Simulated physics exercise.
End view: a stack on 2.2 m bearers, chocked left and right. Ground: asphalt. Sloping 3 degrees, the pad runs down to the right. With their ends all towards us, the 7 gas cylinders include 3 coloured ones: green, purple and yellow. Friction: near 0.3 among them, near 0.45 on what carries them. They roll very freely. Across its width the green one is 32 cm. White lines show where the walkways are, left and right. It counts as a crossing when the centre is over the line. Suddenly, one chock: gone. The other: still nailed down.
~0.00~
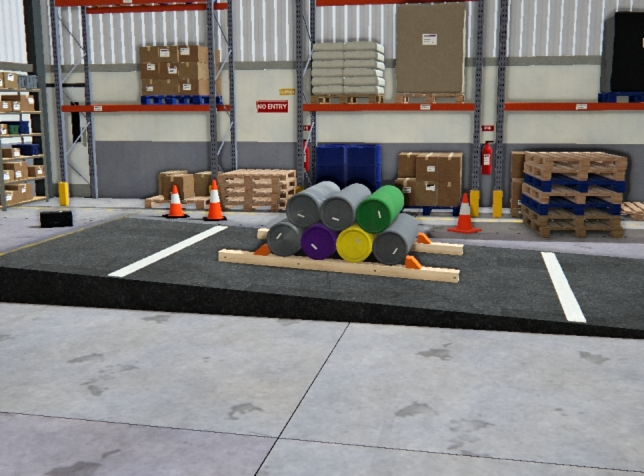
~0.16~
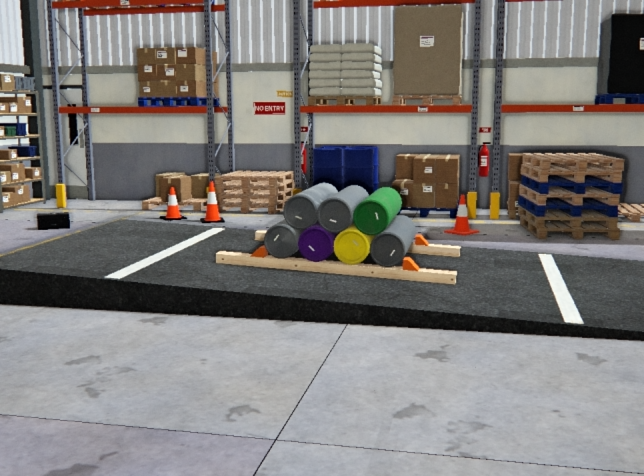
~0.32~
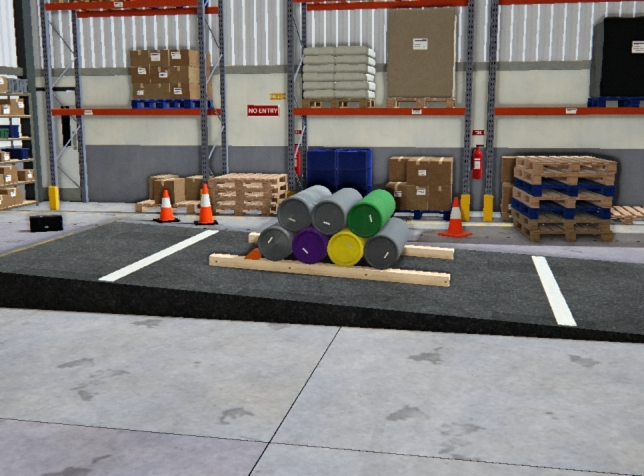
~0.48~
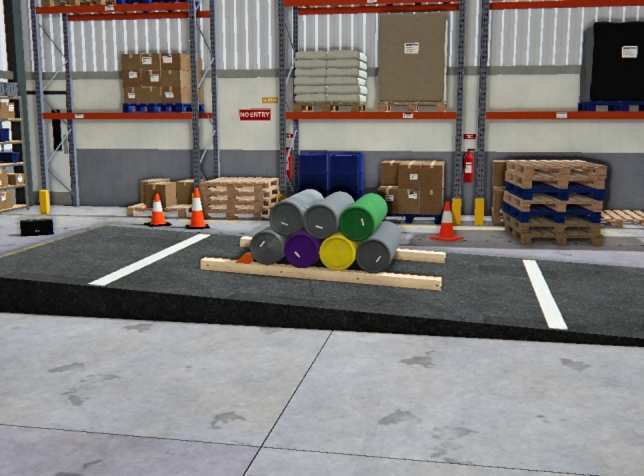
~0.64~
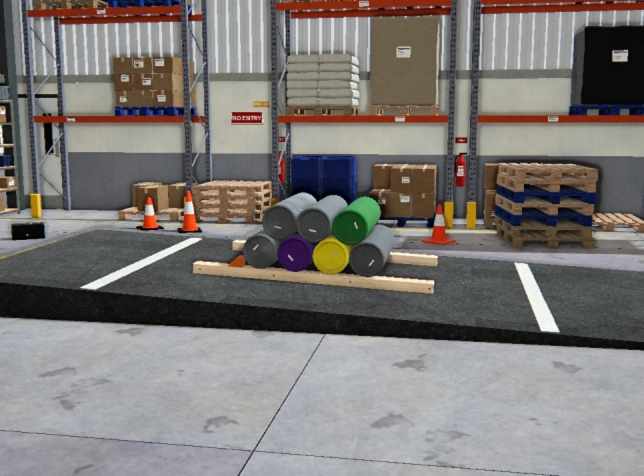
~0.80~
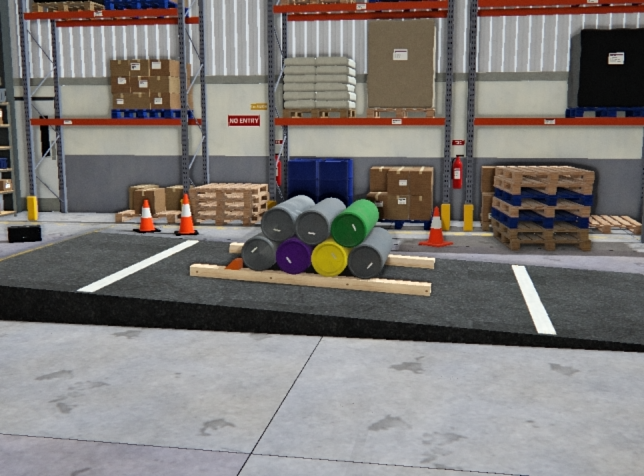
In this clip, grey, green, purple and yellow cylinders lie stacked on timber bearers on a dark warehouse pad as the view drifts slightly right; the orange chock at right disappears from view, while the stack shows no clear movement.
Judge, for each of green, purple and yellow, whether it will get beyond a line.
Green - it will; purple - it will; yellow - it will.
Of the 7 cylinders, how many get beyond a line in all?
Exactly 7 of the lot.
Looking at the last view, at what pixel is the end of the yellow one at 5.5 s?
(587, 291), roughly.
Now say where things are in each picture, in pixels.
Green at (373, 216), purple at (318, 243), yellow at (354, 246); both chocks in; lines at (158, 256) and (565, 293); the pad slopes 3° down to the right; 4 of the 7 form the bottom row, in the first frame.
Green at (371, 218), purple at (316, 244), yellow at (351, 247), in the second frame.
Green at (364, 220), purple at (309, 247), yellow at (345, 250); right chock gone, in the third frame.
Green at (356, 224), purple at (301, 251), yellow at (337, 254), in the fourth frame.
Green at (350, 228), purple at (295, 254), yellow at (330, 257), in the fifth frame.
Green at (348, 230), purple at (293, 257), yellow at (329, 260); lines at (129, 271) and (535, 305), in the sixth frame.
After 2.8 s, green is up on others, 25 cm from the bearers' right end, rolling right; purple is on the bearers, 75 cm from the bearers' right end, rolling right; yellow is on the bearers, 40 cm from the bearers' right end, rolling right; 0 of 7 have crossed.
After 5.5 s, green is past the right line; purple is past the right line; yellow is past the right line; 6 of 7 have crossed.
At rest (7.8 s), green is past the right line; purple is past the right line; yellow is past the right line; 7 of 7 have crossed.
